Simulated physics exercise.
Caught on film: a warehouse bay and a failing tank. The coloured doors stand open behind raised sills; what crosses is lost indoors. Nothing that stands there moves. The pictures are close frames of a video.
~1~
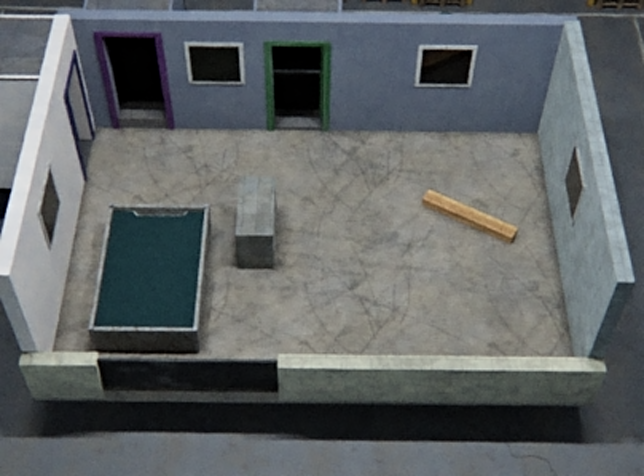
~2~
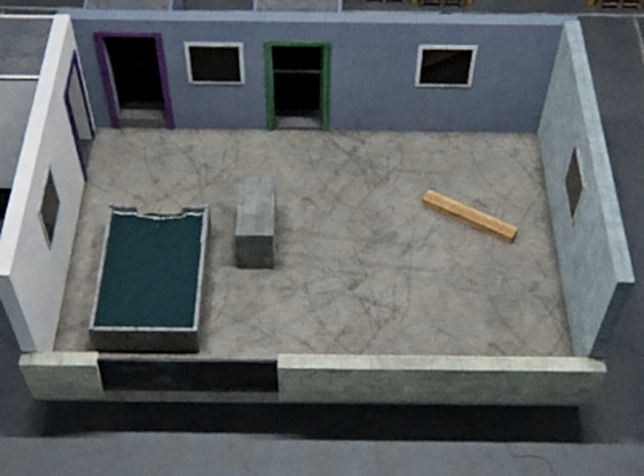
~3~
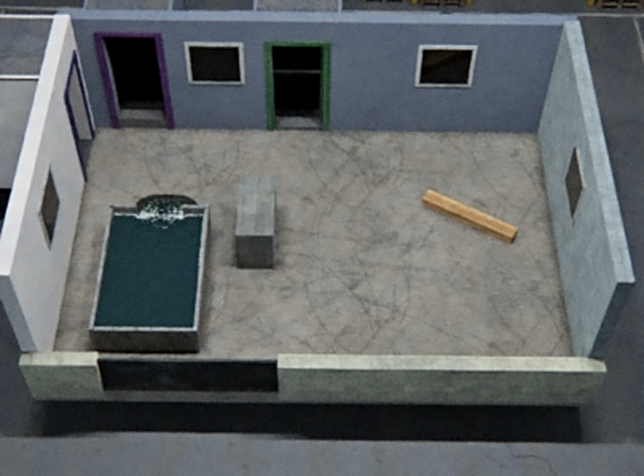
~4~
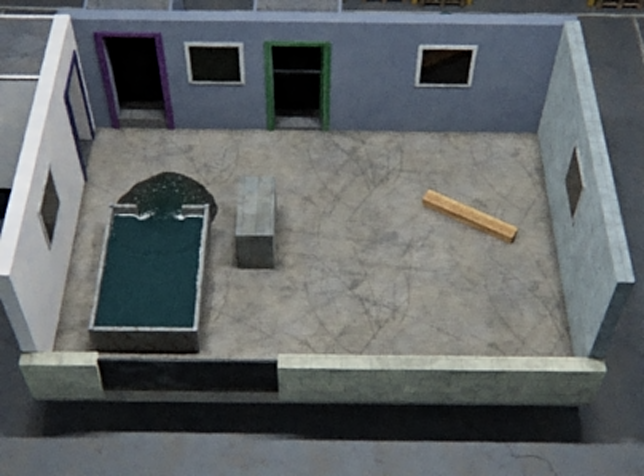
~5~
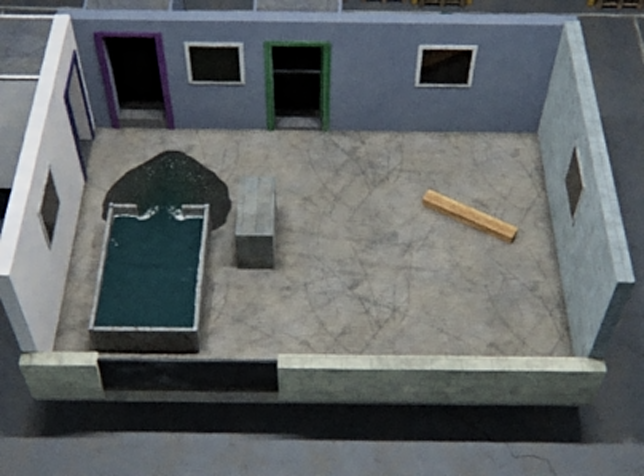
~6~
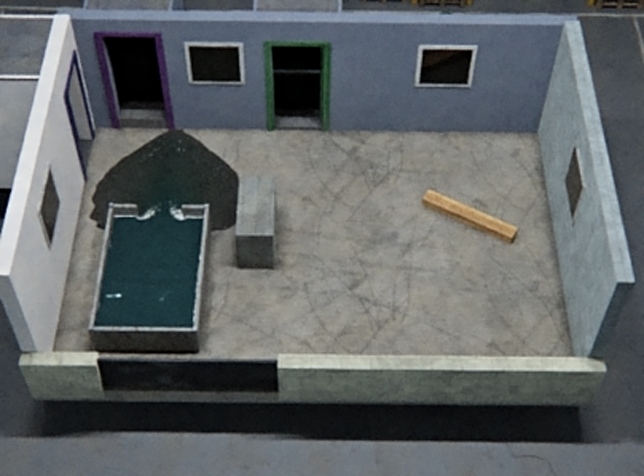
Dark water pours from the open tank's far side and spreads across the floor.
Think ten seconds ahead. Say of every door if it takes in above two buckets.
In the end: The green door stays under that; the purple door stays under that; the blue door takes more than that.
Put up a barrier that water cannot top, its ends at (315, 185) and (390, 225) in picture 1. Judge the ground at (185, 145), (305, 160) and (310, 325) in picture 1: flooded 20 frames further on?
In turn: Covered, flooded, free of water.
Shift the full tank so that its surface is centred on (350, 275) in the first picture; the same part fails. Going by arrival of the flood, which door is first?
First comes the green-painted one.
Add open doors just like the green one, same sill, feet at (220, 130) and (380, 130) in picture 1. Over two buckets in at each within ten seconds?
One after the other: Floods, is under.
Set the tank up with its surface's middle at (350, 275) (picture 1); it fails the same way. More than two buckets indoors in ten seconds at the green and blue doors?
Then: The green door passes that mark; the blue door floods.
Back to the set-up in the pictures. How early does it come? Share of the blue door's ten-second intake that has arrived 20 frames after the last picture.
Near 35 in a hundred.
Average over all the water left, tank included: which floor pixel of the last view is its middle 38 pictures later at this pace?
Around (221, 222).
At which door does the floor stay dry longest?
Last comes the door marked green.
A moment on, water covers 15 % of the floor; the green door not reached, the purple door wet at the sill, nothing in, the blue door wet at the sill, nothing in.
Next, water covers 20 % of the floor; the green door wet at the sill, nothing in, the purple door wet at the sill, nothing in, the blue door over two buckets in.
Then, water covers 30 % of the floor; the green door wet at the sill, nothing in, the purple door wet at the sill, nothing in, the blue door far over two buckets in.
Later, water covers 55 % of the floor; the green door under two buckets in, the purple door wet at the sill, nothing in, the blue door far over two buckets in.
In the end, water covers 80 % of the floor; the green door under two buckets in, the purple door wet at the sill, nothing in, the blue door far over two buckets in.
